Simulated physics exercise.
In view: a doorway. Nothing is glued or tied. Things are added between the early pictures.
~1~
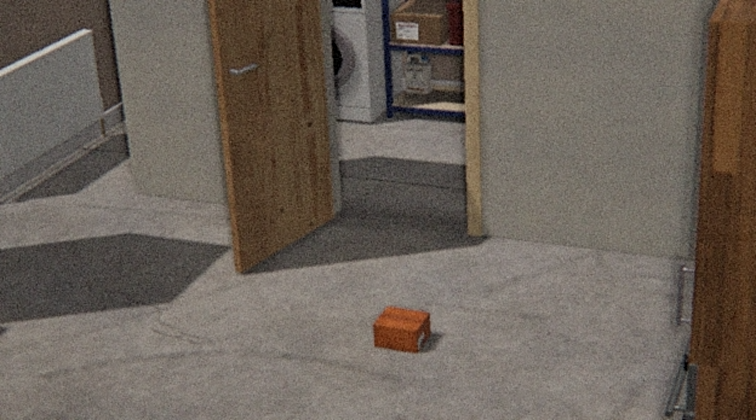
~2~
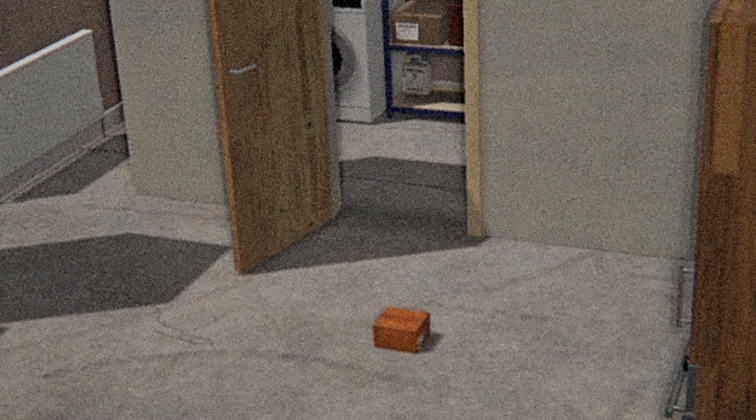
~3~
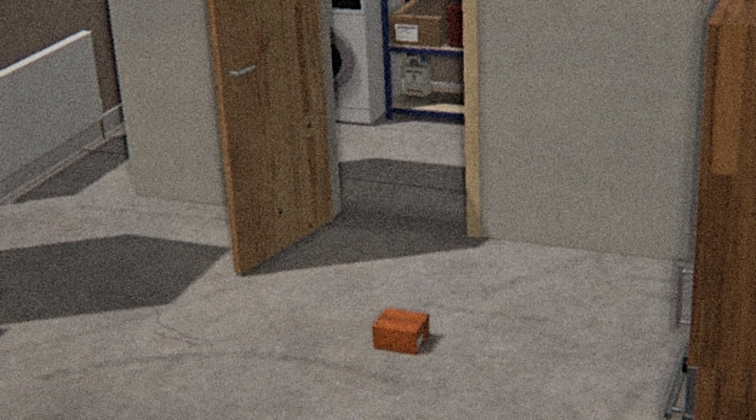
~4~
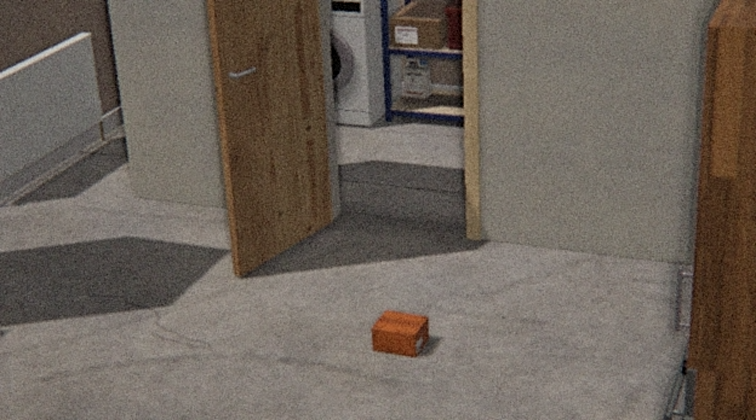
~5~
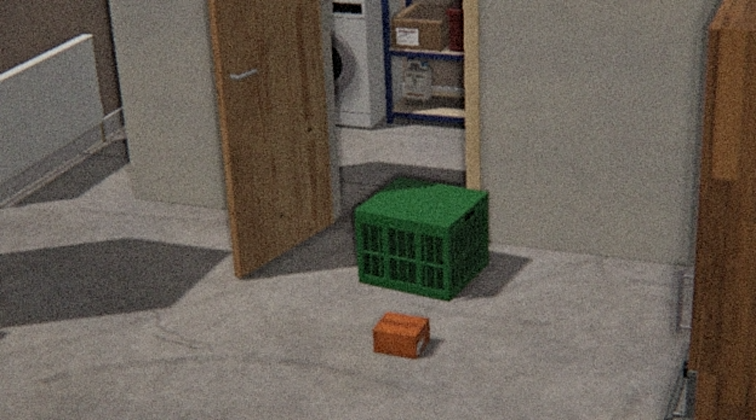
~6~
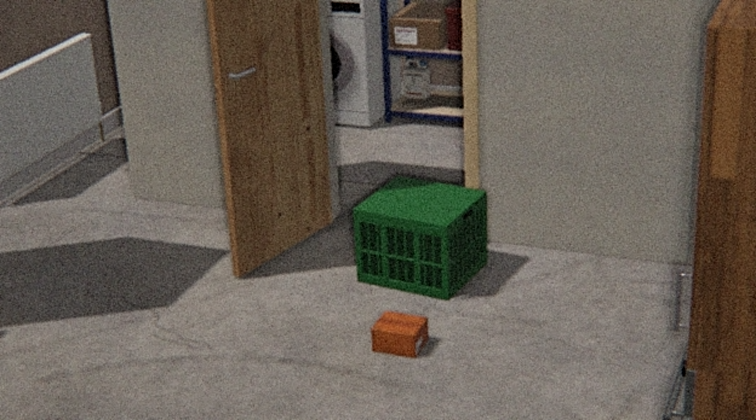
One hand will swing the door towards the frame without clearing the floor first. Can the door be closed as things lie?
In the end the door is blocked.
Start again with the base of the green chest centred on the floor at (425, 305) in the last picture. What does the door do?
Then it reaches the frame.
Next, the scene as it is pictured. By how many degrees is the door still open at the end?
Some 55° open.
Then, 0.80 s past the last view, open by 88°.
Then, 1.30 s past the last view, open by 70°.
Finally, open by 57°; both still in place. Final places as the last picture's camera would see them, green chest near (423, 236).
